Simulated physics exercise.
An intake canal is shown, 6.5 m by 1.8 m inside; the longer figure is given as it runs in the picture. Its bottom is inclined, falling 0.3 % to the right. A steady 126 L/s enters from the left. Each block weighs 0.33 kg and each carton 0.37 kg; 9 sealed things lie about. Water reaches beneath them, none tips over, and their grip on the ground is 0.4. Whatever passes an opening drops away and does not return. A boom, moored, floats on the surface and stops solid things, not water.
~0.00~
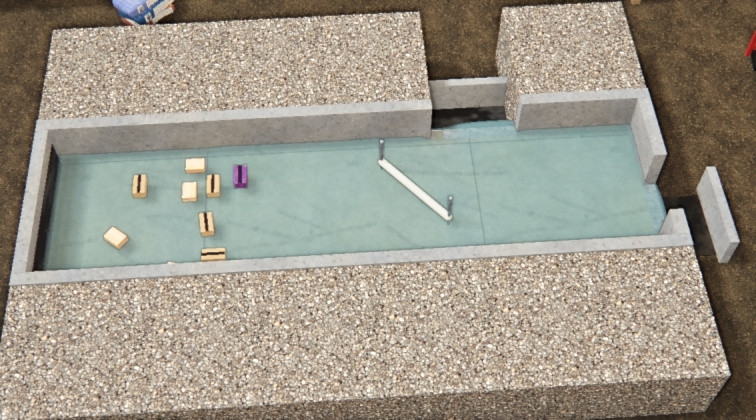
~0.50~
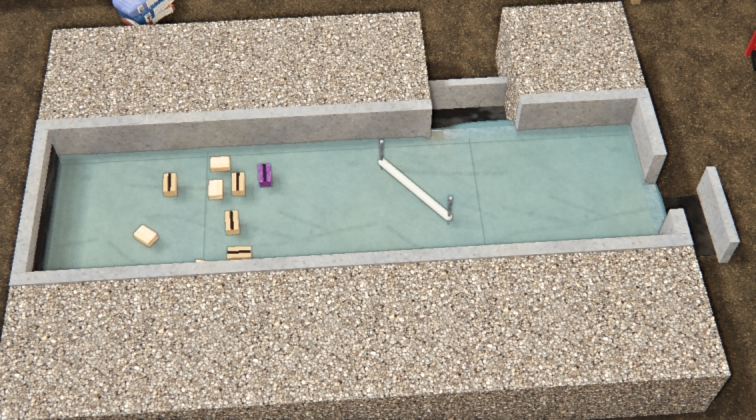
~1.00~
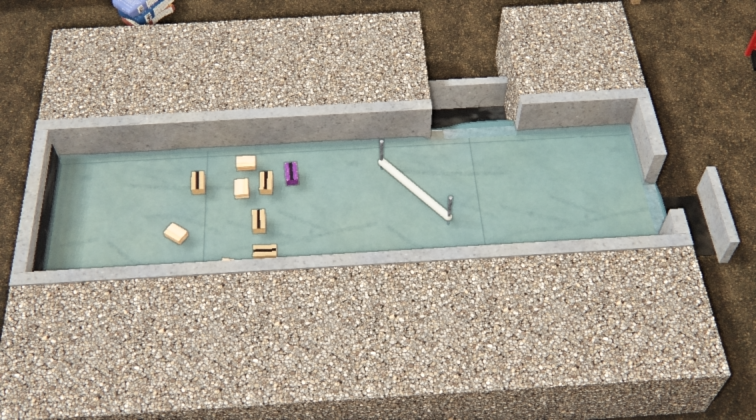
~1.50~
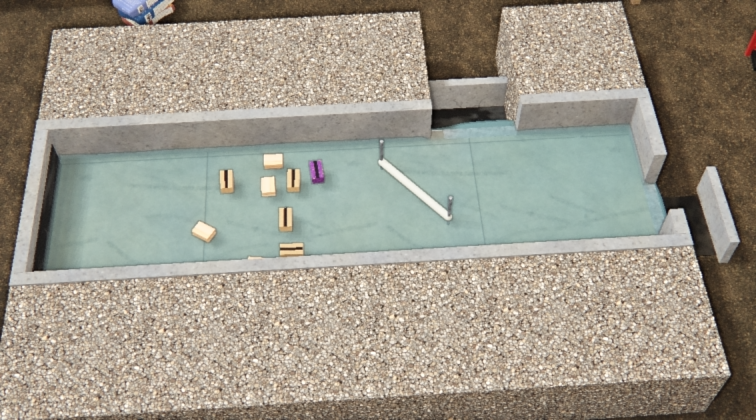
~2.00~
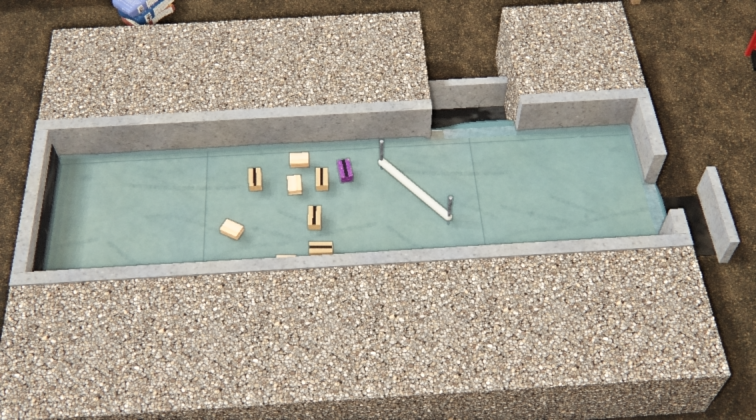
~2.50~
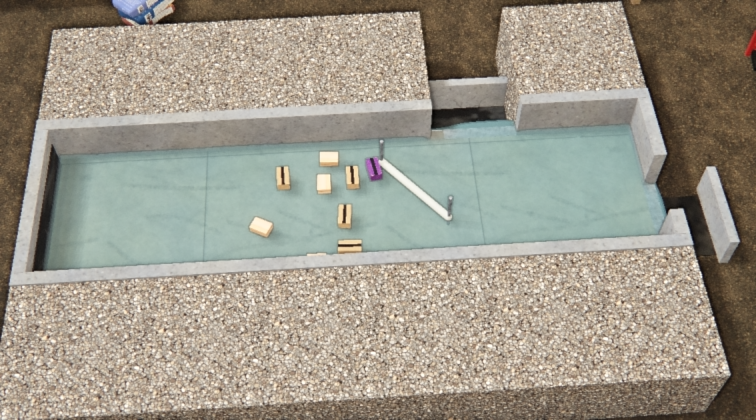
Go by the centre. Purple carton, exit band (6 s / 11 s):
I'd say it stays in past the window.
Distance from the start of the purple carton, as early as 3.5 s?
By then it has shifted roughly 150 cm.
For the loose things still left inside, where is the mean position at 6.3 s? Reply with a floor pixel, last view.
The centre sits near (438, 220).
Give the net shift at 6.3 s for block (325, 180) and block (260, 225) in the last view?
First one 200 cm, second one 350 cm.
After 3.5 s the purple carton is near (388, 174), 1.6 m from its start, afloat; 0 of 9 are out; 9 afloat.
After 6.3 s the purple carton is near (407, 190), 1.8 m from its start, afloat; 1 of 9 are out; 8 afloat.
After 10.0 s the purple carton is near (426, 206), 2.1 m from its start, afloat; 2 of 9 are out; 7 afloat.
After 14.0 s the purple carton is near (465, 224), 2.5 m from its start, afloat; 3 of 9 are out; 6 afloat.
